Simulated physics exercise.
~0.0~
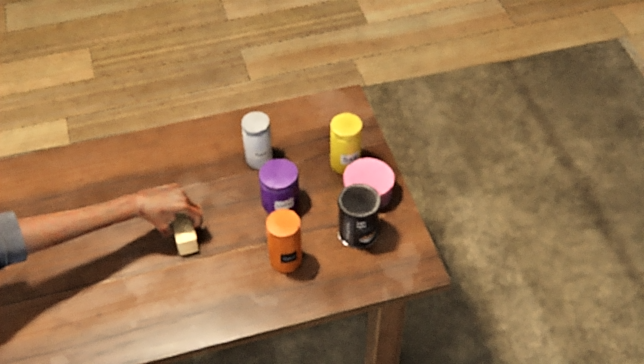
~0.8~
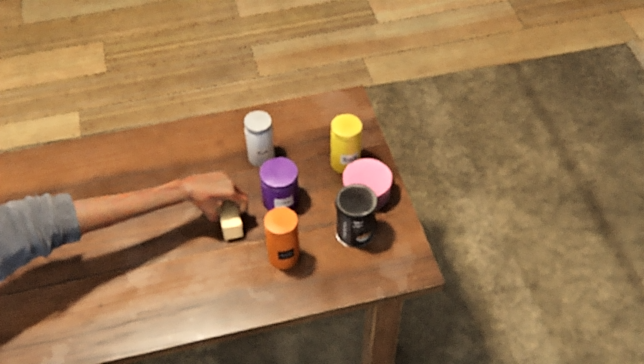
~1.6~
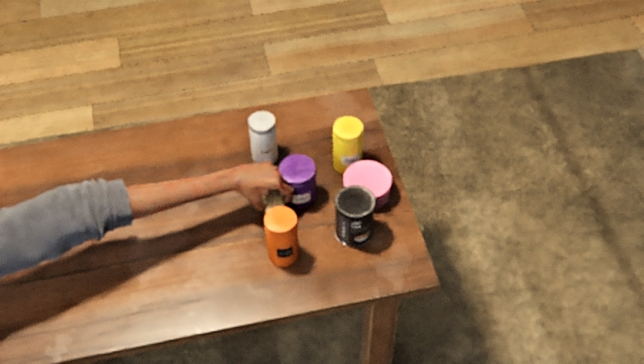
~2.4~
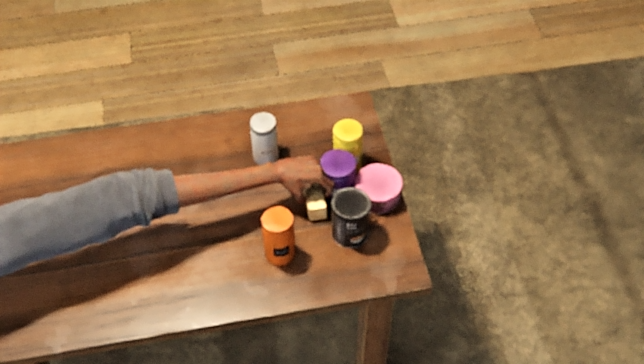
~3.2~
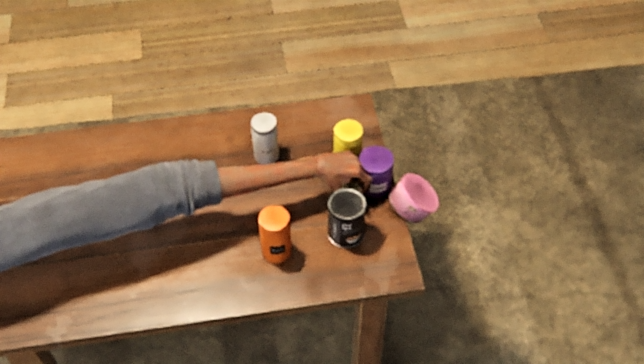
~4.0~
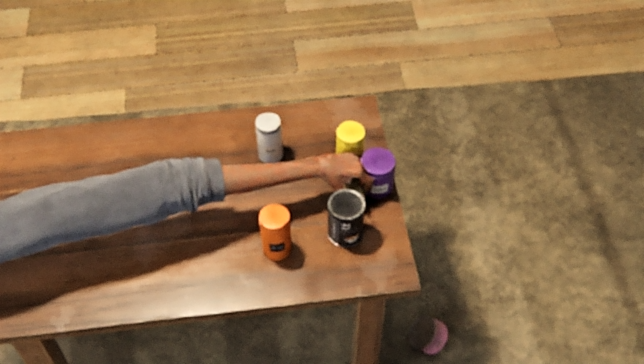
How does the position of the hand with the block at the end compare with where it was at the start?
At the start the hand and block are on the open part of the table, to the left of all the containers. At the end they are further right, near the table's right end, between the yellow jar and the black tin and just left of the purple jar.
